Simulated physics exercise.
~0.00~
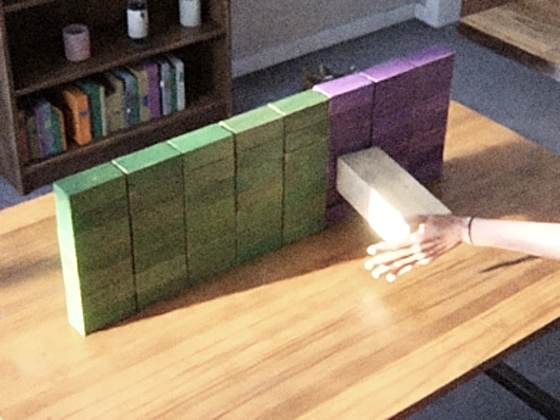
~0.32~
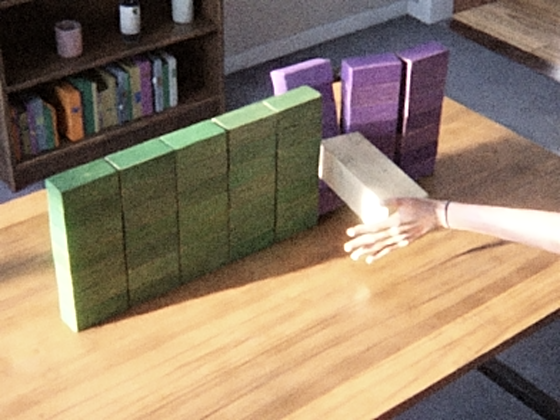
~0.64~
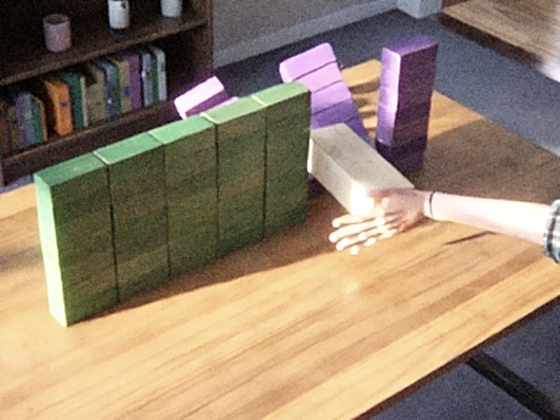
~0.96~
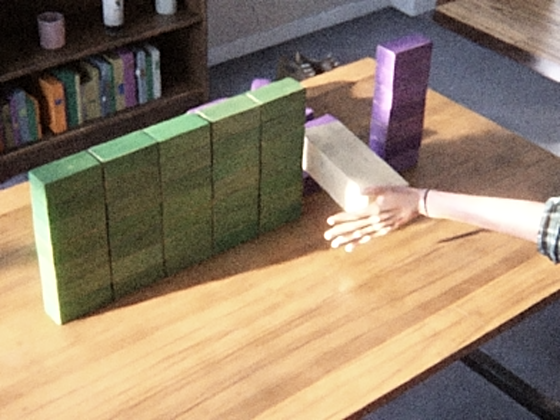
A wall of wooden blocks, green on the left and purple on the right, stands on a wooden table, seen from above at an angle, with a bookshelf and grey floor behind. A hand at the right pushes a long pale block into the purple part. The purple columns separate and lean away, while the view drifts slightly right. The middle ones tip backward and drop mostly out of sight behind the wall. The hand then rests on the pale block, with one purple column upright at the right end and the green section still standing intact.
